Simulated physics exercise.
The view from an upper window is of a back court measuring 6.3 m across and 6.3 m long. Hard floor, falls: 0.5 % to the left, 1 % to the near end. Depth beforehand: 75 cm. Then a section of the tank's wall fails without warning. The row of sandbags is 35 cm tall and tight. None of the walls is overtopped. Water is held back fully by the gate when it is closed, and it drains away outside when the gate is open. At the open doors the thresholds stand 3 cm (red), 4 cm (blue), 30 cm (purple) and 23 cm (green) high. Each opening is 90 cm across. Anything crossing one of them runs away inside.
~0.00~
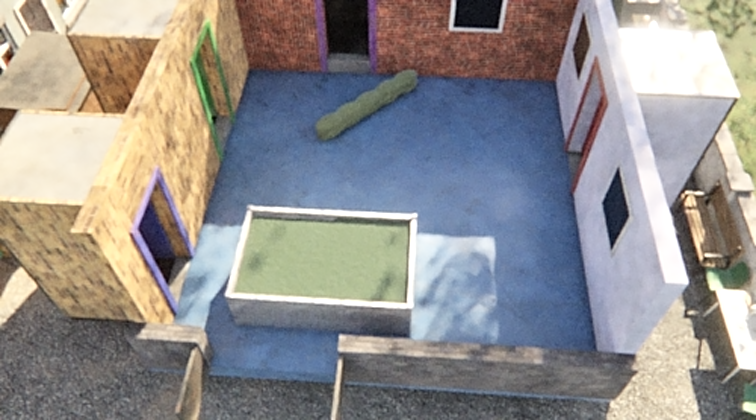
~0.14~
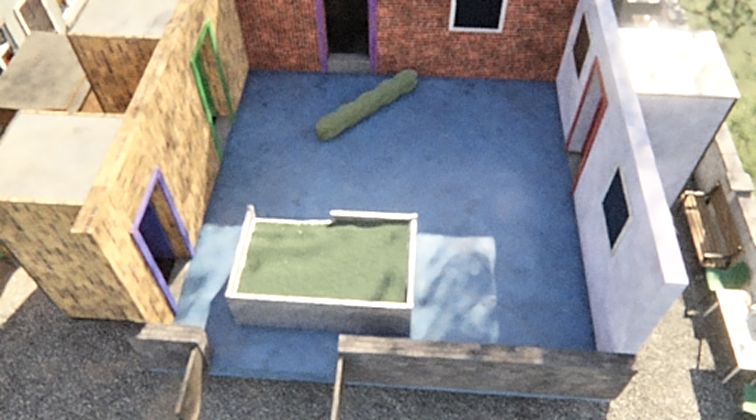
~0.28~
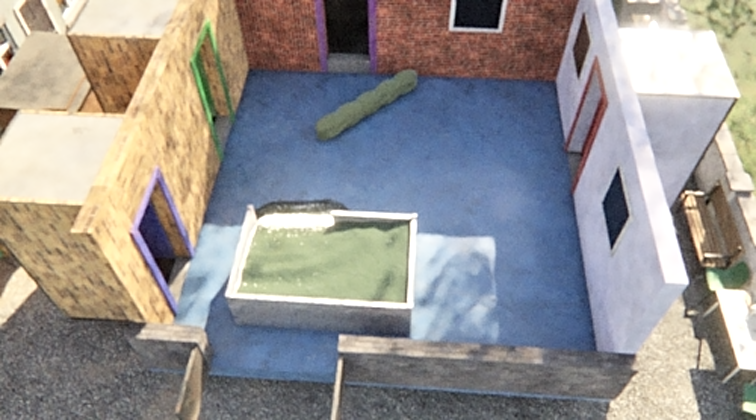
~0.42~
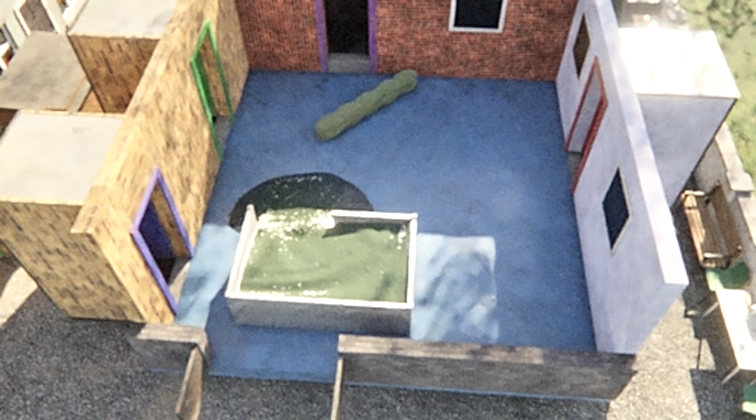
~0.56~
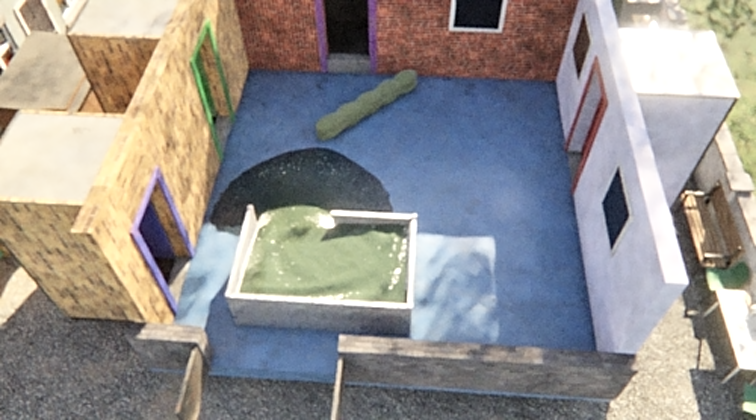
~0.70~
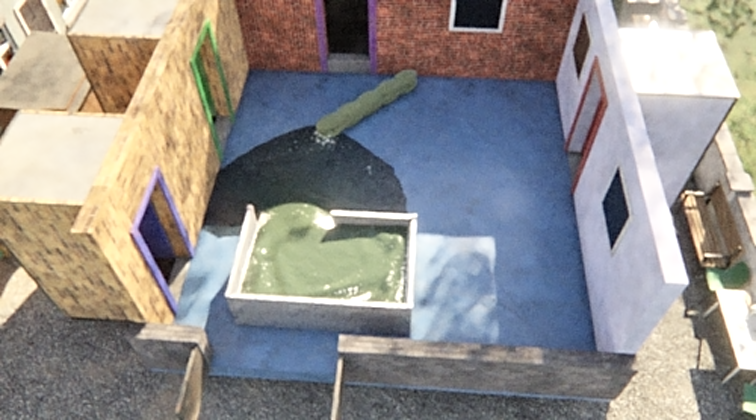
Murky green water poured over the far side of a raised rectangular tank in a walled courtyard, and a dark wet patch spread across the blue floor, reaching the near end of a long green roll.
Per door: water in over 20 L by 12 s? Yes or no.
Red door yes, blue door yes, purple door no, green door no.
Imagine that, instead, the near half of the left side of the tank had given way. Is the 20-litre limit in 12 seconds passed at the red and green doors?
Red door doesn't reach it, green door doesn't reach it.
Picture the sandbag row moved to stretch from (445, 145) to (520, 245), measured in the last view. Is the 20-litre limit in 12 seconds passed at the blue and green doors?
At the blue door the limit is not reached, and at the green door it is not reached.
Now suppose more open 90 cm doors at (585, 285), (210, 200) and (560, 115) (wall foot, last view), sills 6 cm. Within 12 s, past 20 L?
In that order: Short of it, beyond it, beyond it.
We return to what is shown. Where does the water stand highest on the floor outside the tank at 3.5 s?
Roughly (395, 80).
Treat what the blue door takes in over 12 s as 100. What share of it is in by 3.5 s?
Around 0 percent.
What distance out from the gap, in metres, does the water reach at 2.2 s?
Distance: Approx. 5.4 m.
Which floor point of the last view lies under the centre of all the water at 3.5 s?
I'd say somewhere around (338, 169).
After 1.4 s water covers 30 % of the floor and is deepest (39 cm) near (286, 233); red door not reached, blue door not reached, purple door not reached, green door 20 cm at the sill, 0 L in.
After 2.2 s water covers 40 % of the floor and is deepest (48 cm) near (265, 75); red door not reached, blue door not reached, purple door 9 cm at the sill, 0 L in, green door 20 cm at the sill, 0 L in.
After 3.5 s water covers 50 % of the floor and is deepest (40 cm) near (395, 80); red door not reached, blue door 2 cm at the sill, 0 L in, purple door 13 cm at the sill, 0 L in, green door 15 cm at the sill, 0 L in.
After 7.0 s water covers 85 % of the floor and is deepest (18 cm) near (300, 76); red door 6 cm at the sill, 14 L in, blue door 5 cm at the sill, 0 L in, purple door 12 cm at the sill, 2 L in, green door 17 cm at the sill, 0 L in.
After 12.0 s water covers 95 % of the floor and is deepest (17 cm) near (586, 374); red door 7 cm at the sill, 40 L in, blue door 10 cm at the sill, 60 L in, purple door 3 cm at the sill, 2 L in, green door 6 cm at the sill, 0 L in.
